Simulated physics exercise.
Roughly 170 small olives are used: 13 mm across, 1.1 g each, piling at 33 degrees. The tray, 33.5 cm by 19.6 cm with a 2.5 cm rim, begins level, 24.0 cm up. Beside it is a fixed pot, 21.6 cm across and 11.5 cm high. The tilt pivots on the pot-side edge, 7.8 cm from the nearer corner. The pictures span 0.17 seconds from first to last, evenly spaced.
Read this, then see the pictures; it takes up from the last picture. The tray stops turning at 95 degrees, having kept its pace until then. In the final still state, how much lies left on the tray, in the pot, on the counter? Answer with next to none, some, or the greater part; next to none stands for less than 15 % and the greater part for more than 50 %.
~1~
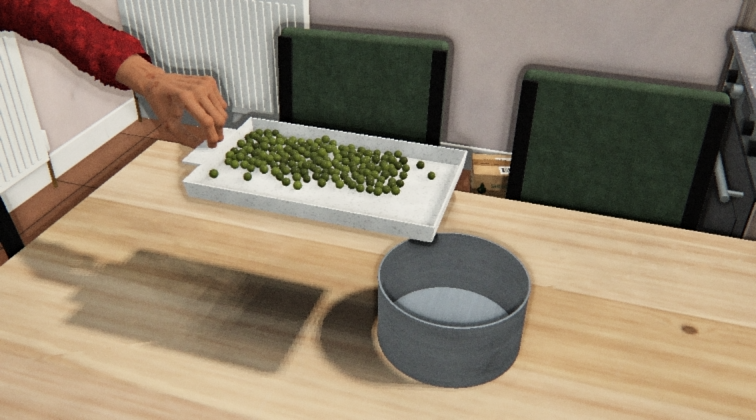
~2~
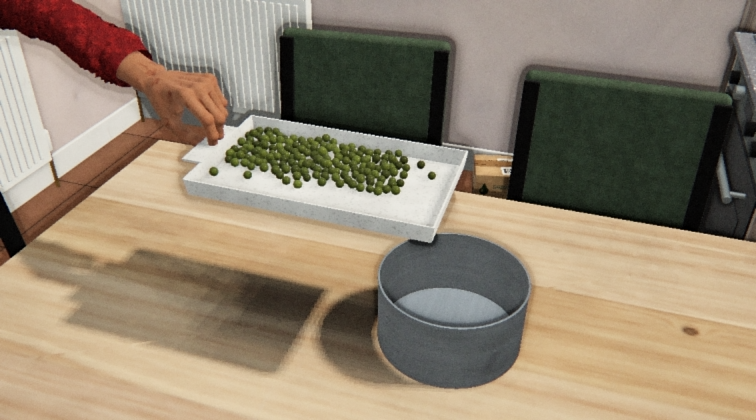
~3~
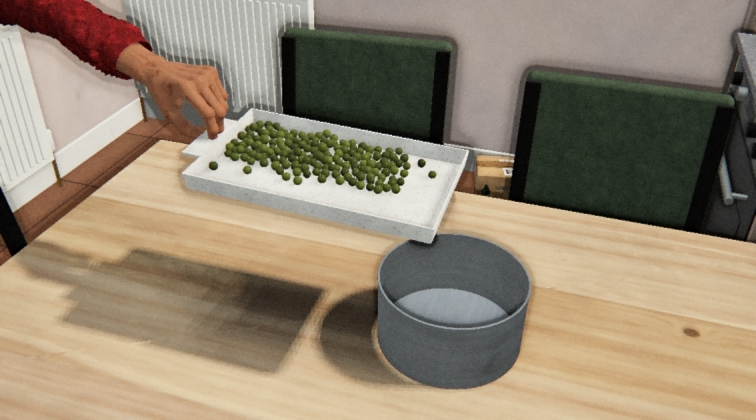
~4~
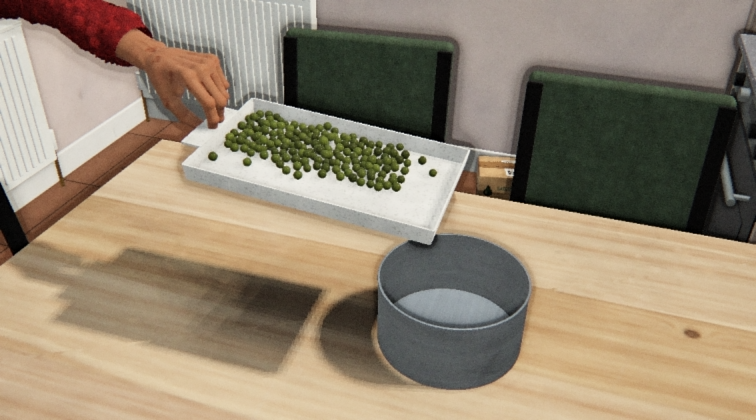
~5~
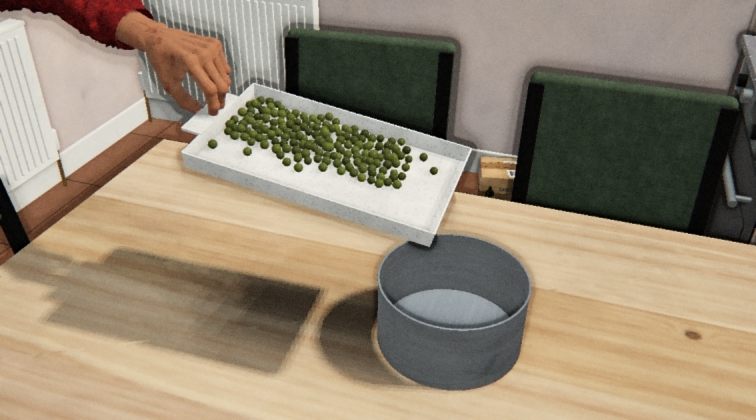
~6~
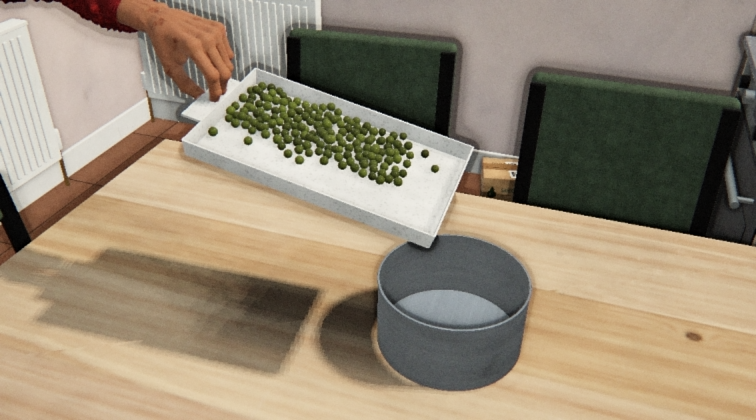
Left on the tray: Next to none; pot: Some; counter: The greater part.
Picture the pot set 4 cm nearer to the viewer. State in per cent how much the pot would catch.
Then about 65 per cent.
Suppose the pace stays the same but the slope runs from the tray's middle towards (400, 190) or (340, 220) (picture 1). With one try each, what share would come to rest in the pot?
First try: Around 65 percent; second try: Around 30 percent.
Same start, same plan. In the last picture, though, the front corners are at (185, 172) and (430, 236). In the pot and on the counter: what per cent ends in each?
In the pot: 25 per cent; on the counter: 70 per cent.
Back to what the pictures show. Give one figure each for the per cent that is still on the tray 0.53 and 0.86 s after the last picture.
The figures go 80 and then 10.
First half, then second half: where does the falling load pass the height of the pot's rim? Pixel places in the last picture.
Earlier half at about (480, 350), later half at about (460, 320) in pixels.
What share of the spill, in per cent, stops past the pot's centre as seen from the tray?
I'd put it close to 100 per cent.
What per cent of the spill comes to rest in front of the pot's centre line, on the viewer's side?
100 %.
Then, 0.32 s after the last picture, tilt 54 degrees; the tray holds 100 %, the pot 0 %.
Then, 0.53 s after the last picture, tilt 80 degrees; the tray holds 80 %, the pot 0 %.
Then, 0.86 s after the last picture, tilt 95 degrees; the tray holds 10 %, the pot 25 %.
In the end, tray 0 %, pot 35 %, counter 60 %.
